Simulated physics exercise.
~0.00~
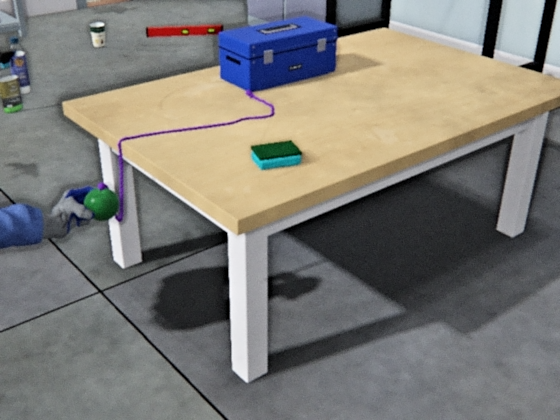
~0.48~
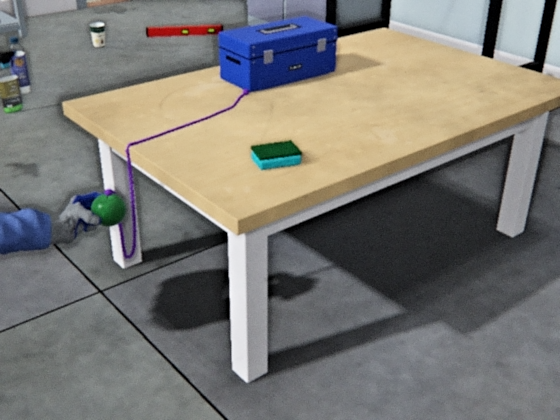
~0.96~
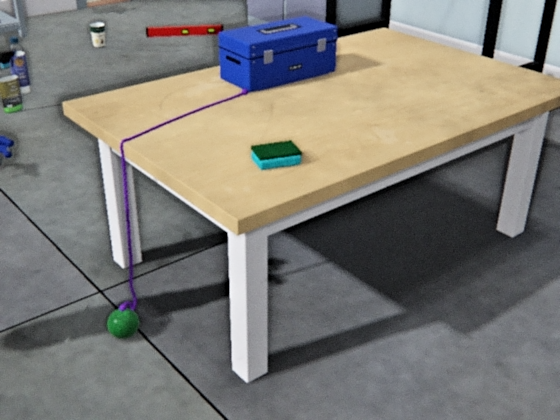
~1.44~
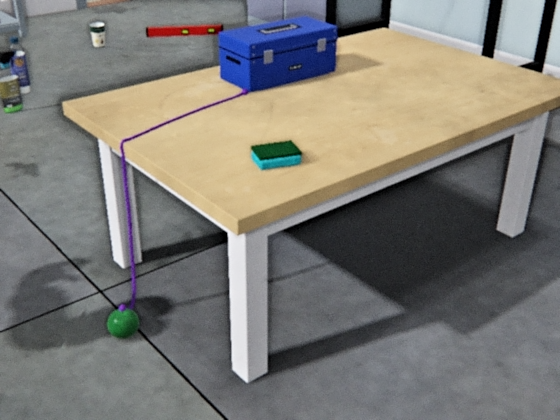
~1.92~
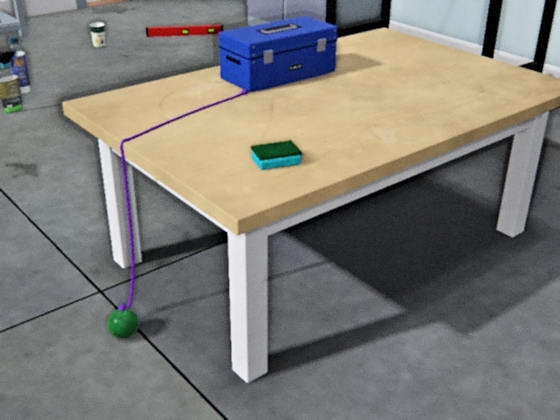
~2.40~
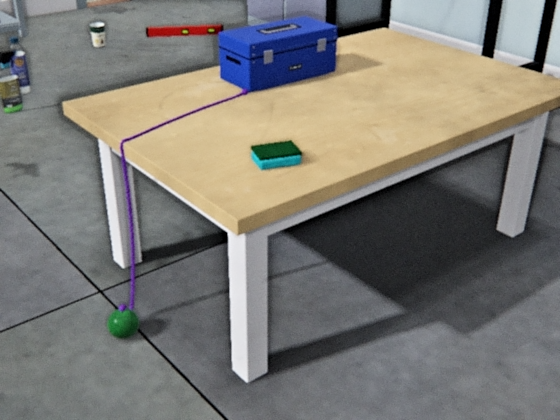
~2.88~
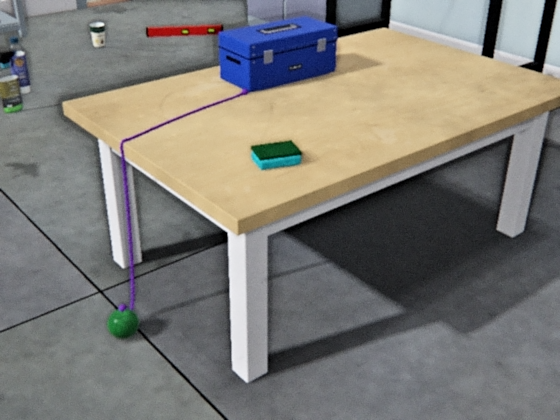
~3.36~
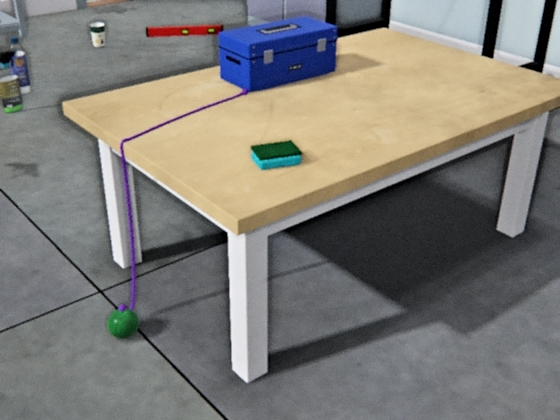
A hand at the left held a green apple on a purple cord beside a wooden-topped workbench, moved it slightly right, then let go and drew back. The apple dropped to the floor and stayed there, while the blue toolbox and sponge never moved.
